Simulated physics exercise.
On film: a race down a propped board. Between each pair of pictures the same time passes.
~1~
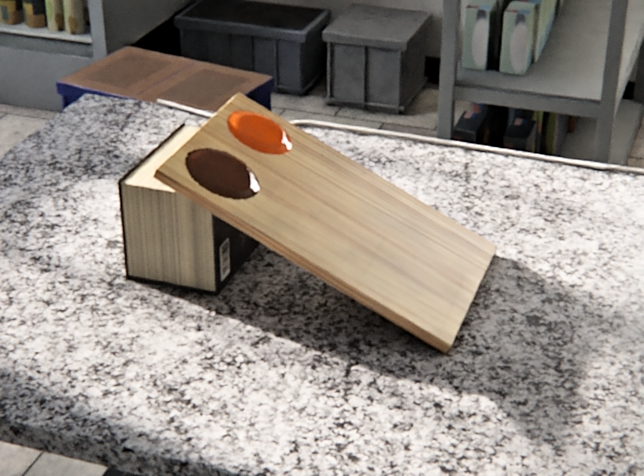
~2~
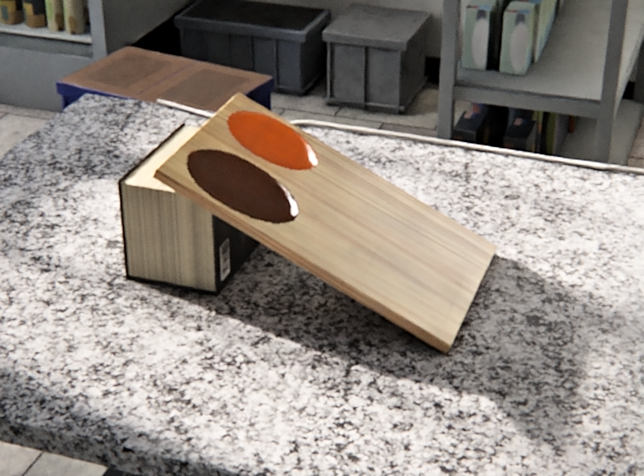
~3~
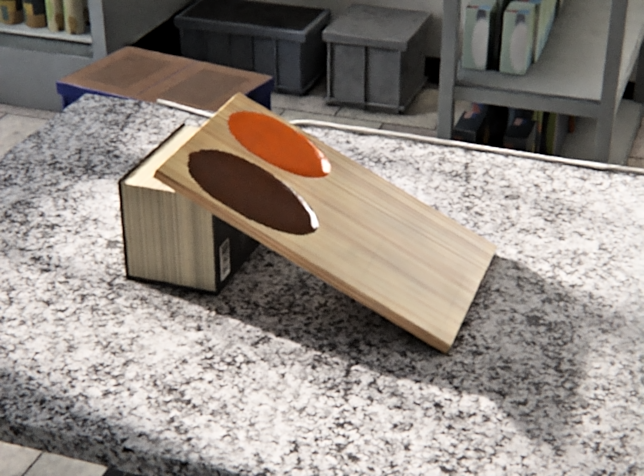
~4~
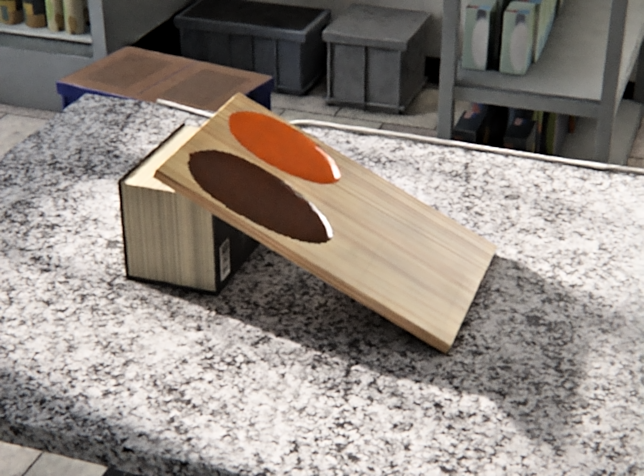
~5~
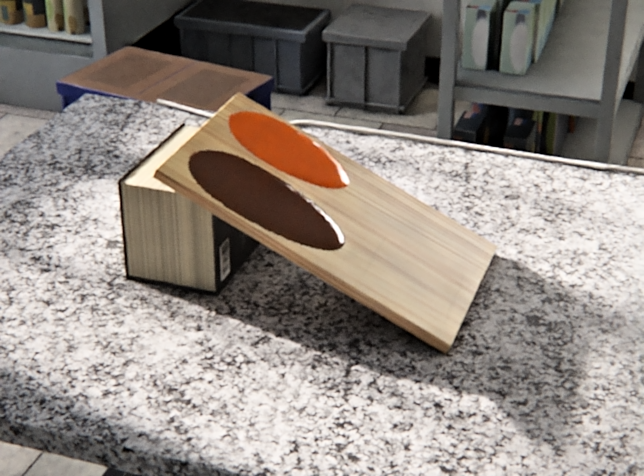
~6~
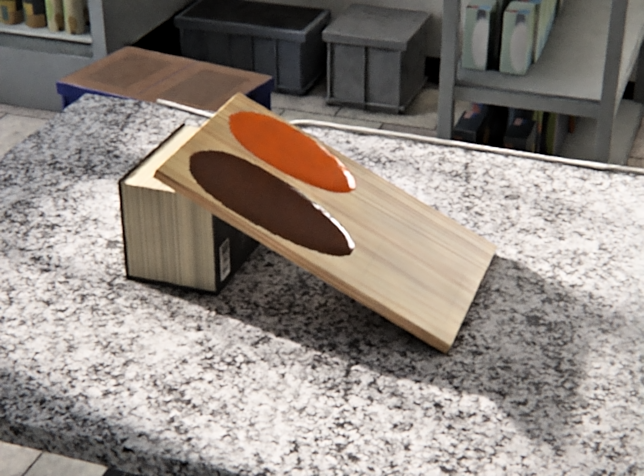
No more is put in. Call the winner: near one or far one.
Near.
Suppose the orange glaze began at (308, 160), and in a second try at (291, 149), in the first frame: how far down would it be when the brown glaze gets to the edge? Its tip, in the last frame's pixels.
(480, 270) and (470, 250).
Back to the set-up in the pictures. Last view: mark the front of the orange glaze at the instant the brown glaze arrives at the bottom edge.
Its tip should be around (429, 232) in the last picture.
Next, the brown glaze is three quarters of the way down; the orange glaze is three quarters of the way down.
After that, the brown glaze is close to the edge; the orange glaze is three quarters of the way down.
Finally, the brown glaze is at the low edge; the orange glaze is three quarters of the way down.
